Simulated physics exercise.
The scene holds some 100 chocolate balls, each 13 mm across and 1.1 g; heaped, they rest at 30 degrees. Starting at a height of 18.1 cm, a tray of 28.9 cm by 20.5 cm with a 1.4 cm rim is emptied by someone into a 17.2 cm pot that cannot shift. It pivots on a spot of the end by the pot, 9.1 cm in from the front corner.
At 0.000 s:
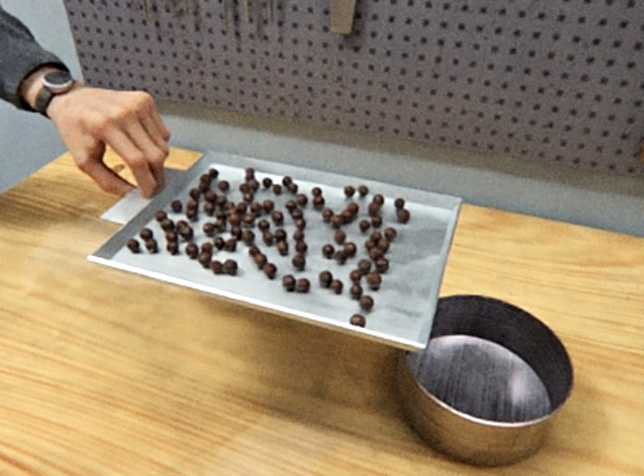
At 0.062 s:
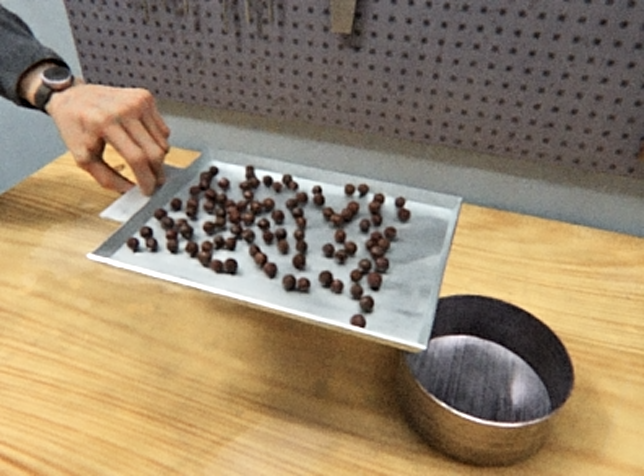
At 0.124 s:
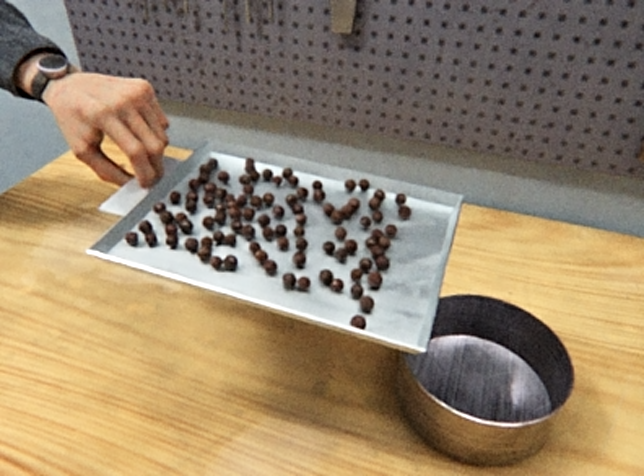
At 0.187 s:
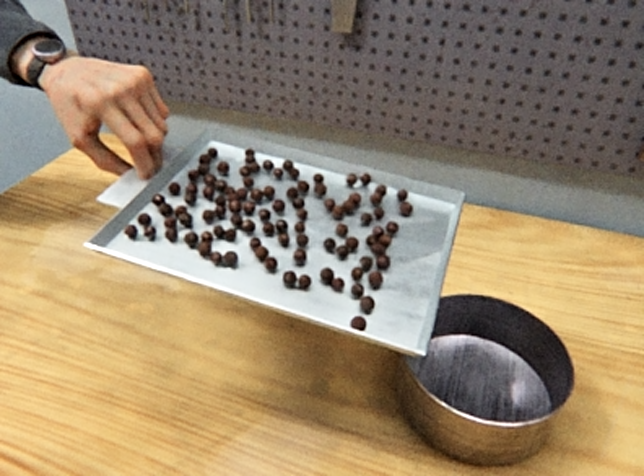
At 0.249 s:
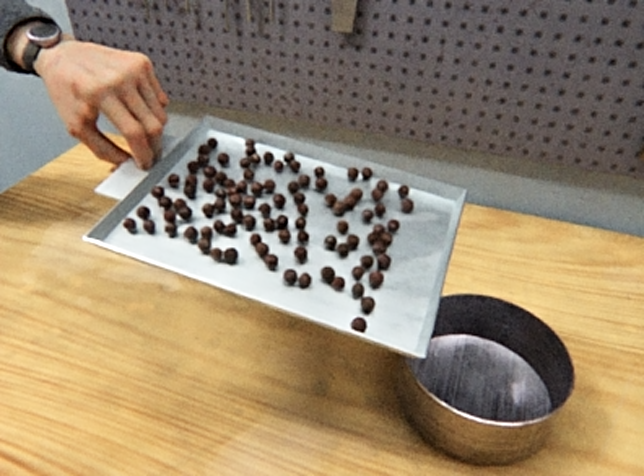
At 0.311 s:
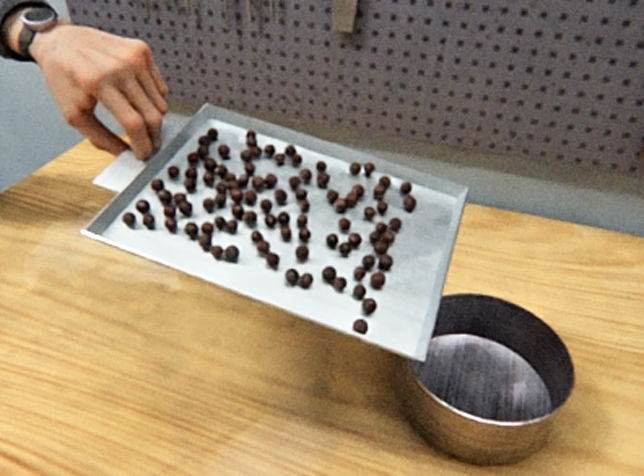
At the start, a hand at the left holds a shallow metal tray scattered with small dark brown balls, nearly level above a wooden table beside a round metal pot. The hand then slowly raises the tray's left end, steepening its slant toward the pot, while the balls barely shift on its surface.
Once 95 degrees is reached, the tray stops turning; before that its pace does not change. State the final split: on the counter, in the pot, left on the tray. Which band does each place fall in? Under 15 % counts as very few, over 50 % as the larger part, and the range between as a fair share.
Counter: The larger part. Pot: Very few. Tray: Very few.
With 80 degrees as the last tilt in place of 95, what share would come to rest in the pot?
I'd say close to 5 percent.
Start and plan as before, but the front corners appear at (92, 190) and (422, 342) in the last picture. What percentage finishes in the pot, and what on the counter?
Split: Pot = 60, counter = 40.
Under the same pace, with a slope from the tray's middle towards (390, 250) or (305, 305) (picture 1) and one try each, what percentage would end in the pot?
The share comes to roughly 80 in a hundred, then roughly 0 in a hundred.
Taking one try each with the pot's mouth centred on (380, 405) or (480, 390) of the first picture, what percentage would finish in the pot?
Try one: ~ 100 %; try two: ~ 35 %.
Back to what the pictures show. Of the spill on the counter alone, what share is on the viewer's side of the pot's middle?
Roughly 100 percent of the spill.
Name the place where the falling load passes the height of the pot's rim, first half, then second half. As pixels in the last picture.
I'd mark about (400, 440) for the first half, then (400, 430) for the second.
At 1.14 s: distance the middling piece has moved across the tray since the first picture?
By then it sits near 12 cm from where it began.
After 1.14 s, tilt 50 degrees; the tray holds 95 %, the pot 0 %.
After 1.70 s, tilt 76 degrees; the tray holds 10 %, the pot 5 %.
After 2.31 s, tilt 95 degrees; the tray holds 0 %, the pot 5 %.
In the end, at 2.7 s, counter 95 %, pot 5 %, tray 0 %.
